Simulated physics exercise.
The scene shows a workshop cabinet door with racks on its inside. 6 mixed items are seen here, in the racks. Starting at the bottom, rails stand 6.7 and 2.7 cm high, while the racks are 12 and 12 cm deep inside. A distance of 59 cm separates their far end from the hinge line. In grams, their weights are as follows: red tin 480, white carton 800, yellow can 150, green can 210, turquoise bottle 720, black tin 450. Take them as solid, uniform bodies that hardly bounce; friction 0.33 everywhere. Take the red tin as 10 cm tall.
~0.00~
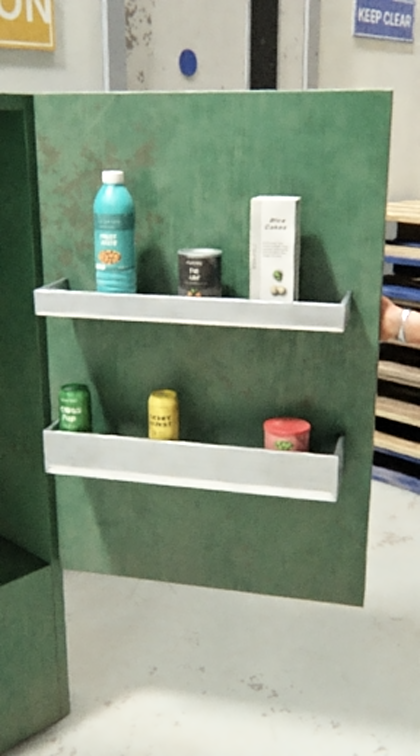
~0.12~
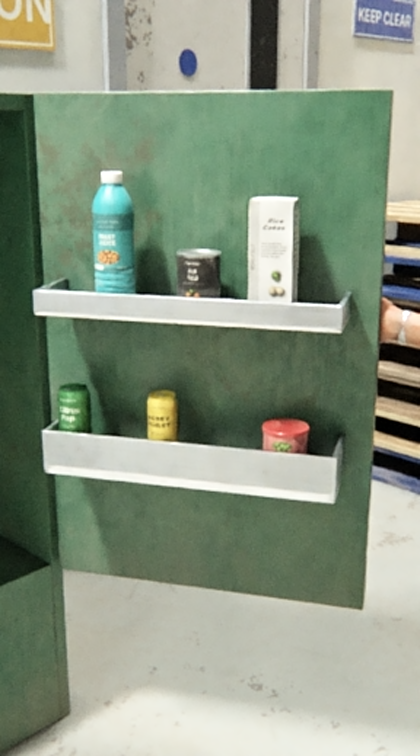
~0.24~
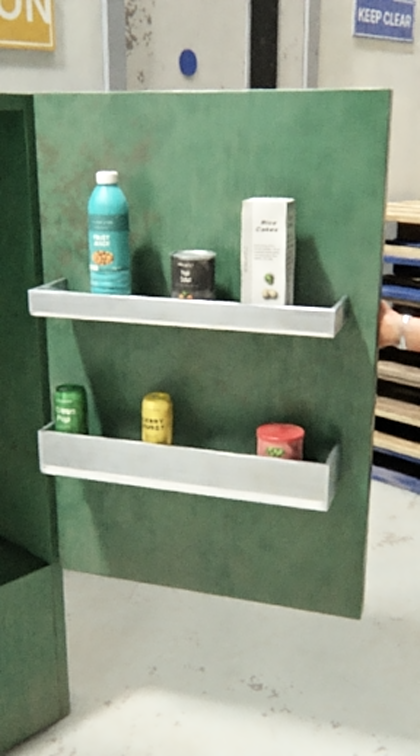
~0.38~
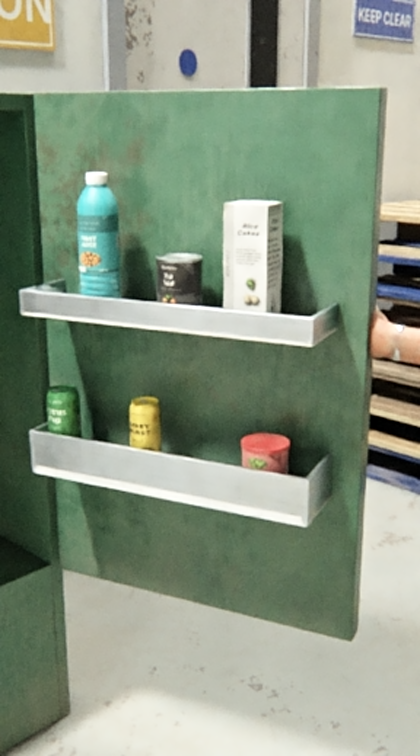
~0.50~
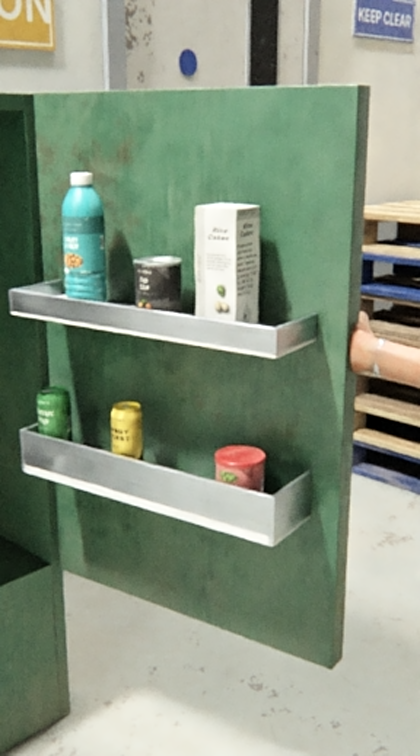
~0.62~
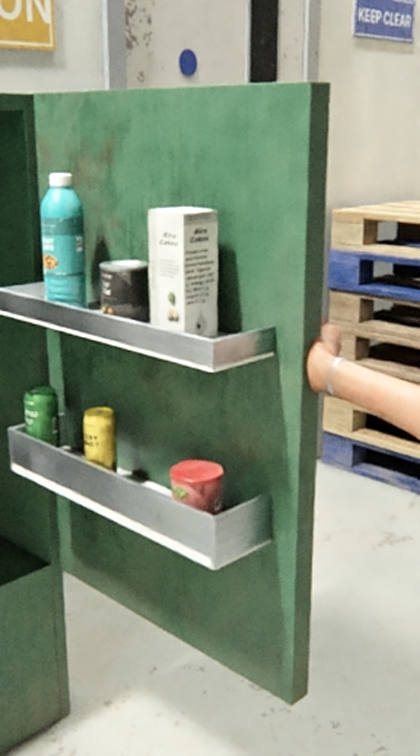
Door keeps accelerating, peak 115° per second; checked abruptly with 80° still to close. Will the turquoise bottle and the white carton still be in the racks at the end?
My guess is the turquoise bottle is retained; my guess is the white carton is lost.
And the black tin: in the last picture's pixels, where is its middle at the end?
It finishes around (84, 298).
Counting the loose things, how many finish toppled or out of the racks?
In all, 1.
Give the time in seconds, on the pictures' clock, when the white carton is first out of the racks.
Near 0.9 s.
Around 1.02 s, door at 80°; white carton now out of the racks; black tin shifted 2 cm.
Around 1.32 s, door at 80°; black tin shifted 2 cm.
Finally (1.6 s), out of the racks, white carton; the other 5 still in place (within 5 cm). In the last view, turquoise bottle near (38, 245).
